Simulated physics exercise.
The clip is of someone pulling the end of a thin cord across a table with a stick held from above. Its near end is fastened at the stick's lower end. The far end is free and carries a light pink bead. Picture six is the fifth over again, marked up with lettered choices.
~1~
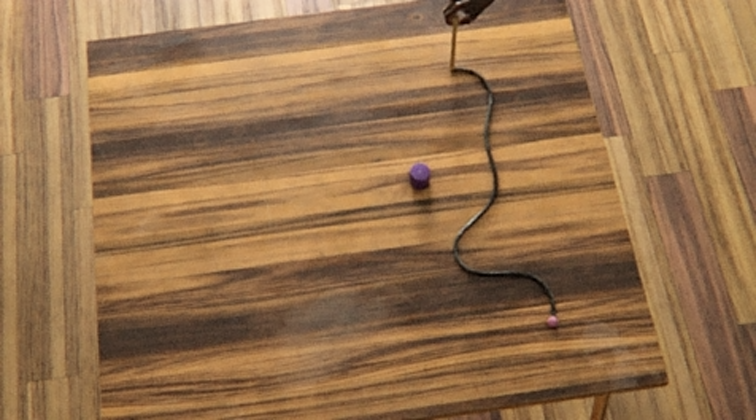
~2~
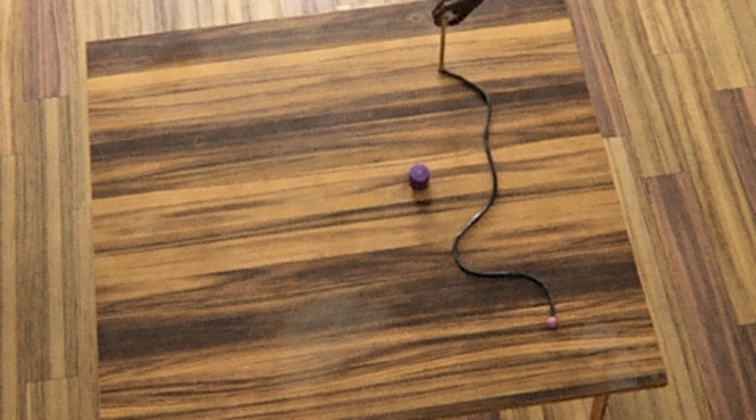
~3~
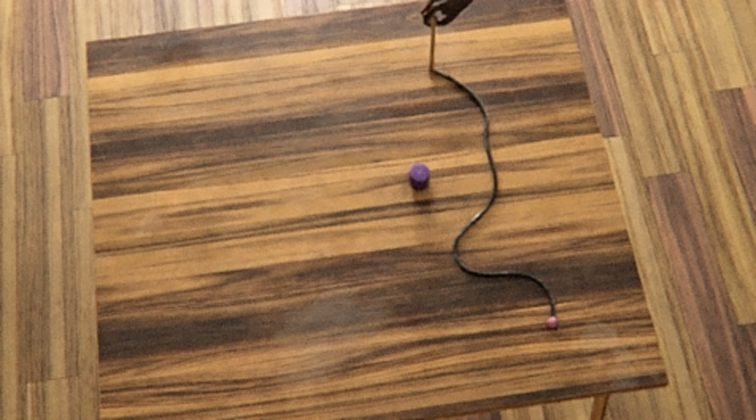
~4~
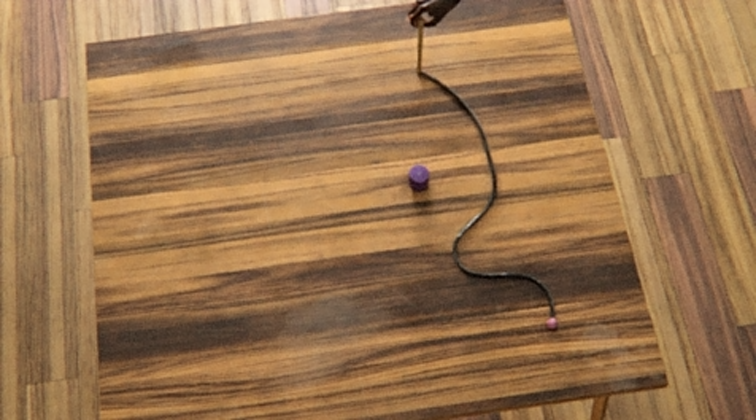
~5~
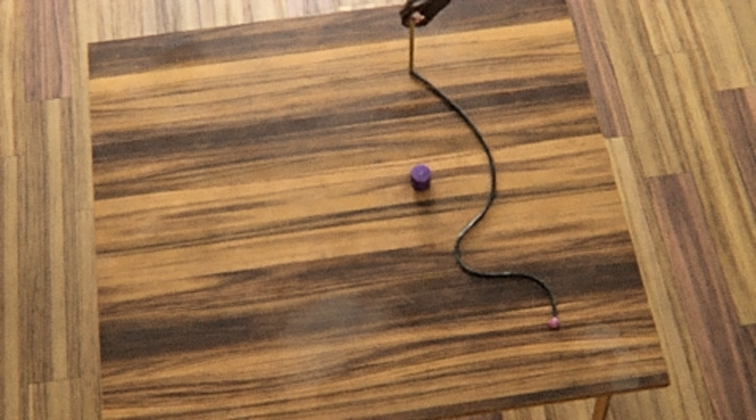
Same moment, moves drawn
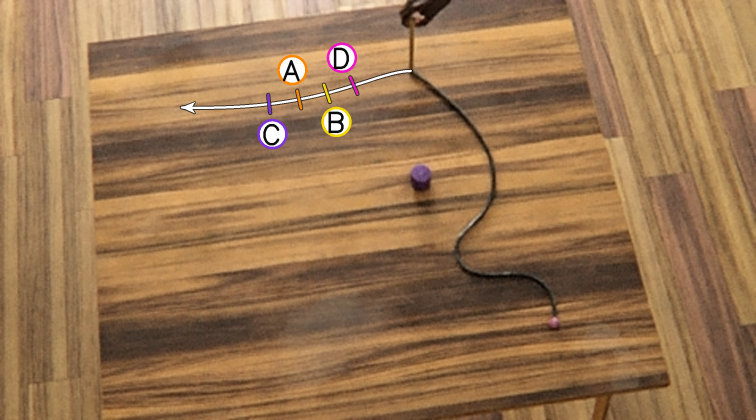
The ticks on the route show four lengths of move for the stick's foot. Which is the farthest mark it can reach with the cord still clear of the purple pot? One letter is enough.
It can go as far as A.
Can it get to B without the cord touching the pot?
Yes.
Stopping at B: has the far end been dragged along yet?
No.
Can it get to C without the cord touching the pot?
For that mark, no.
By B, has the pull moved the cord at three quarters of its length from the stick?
No.
On the marked copy, A at (299, 99); B at (327, 93); C at (269, 104); D at (354, 86); the route from (411, 71) via (296, 100) to (182, 108).
With A. Early on, foot of the stick (373, 80), middle of the cord (478, 208), free end (554, 323).
Further on, foot of the stick (333, 92), middle of the cord (469, 202), free end (554, 323).
At the end, foot of the stick (299, 100), middle of the cord (454, 196), free end (554, 323); nothing has been touched.
As for the rest, B is safe but short; C brings the cord against the pot; D is safe but short.
